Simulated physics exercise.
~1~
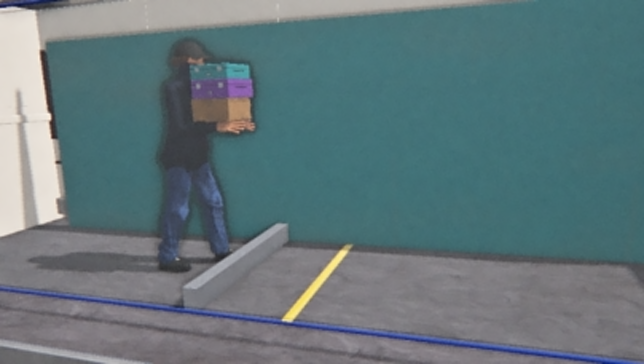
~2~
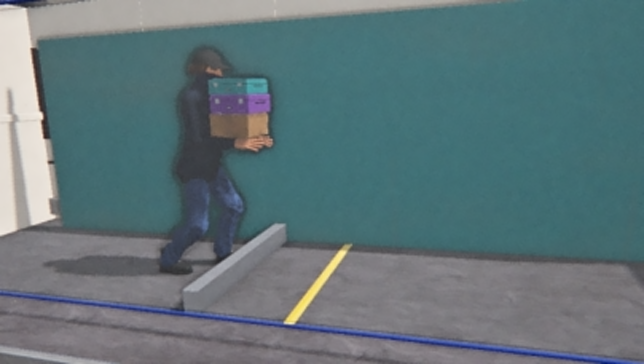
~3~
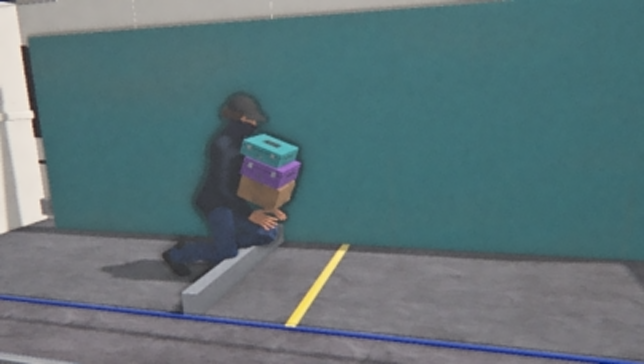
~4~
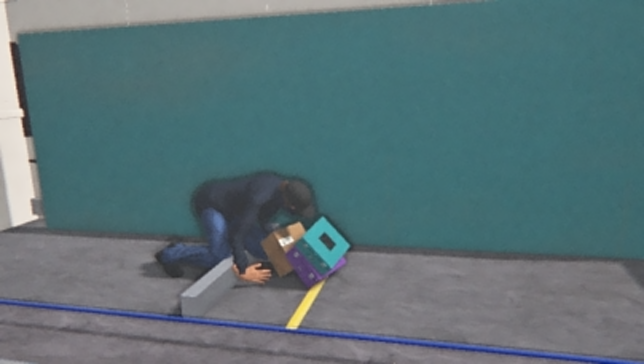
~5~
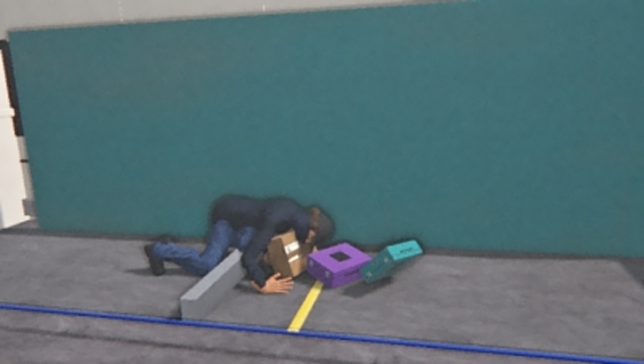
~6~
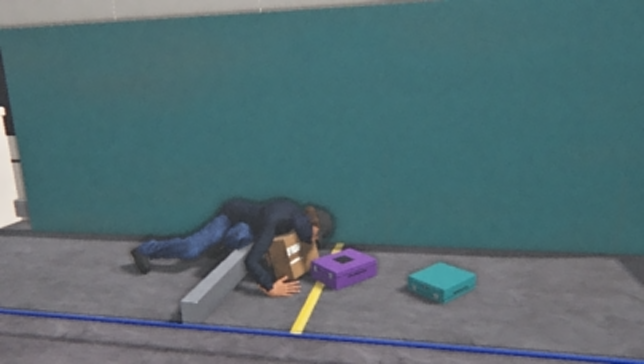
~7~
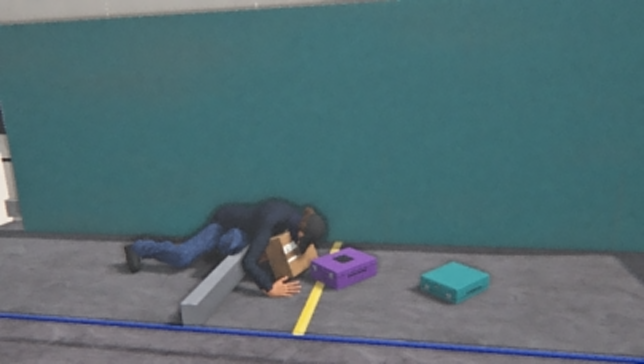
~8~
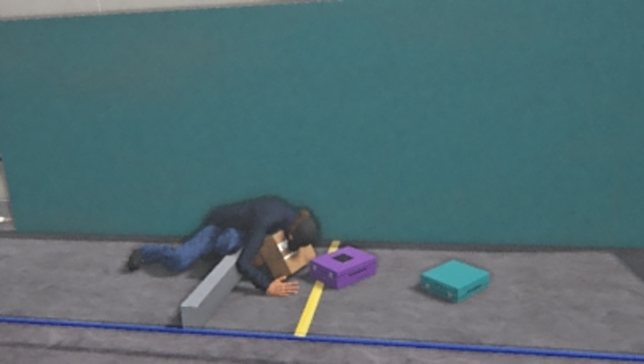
Porter carrying stacked boxes trips over a low rail and falls forward, purple and teal toolboxes landing beyond the yellow line.
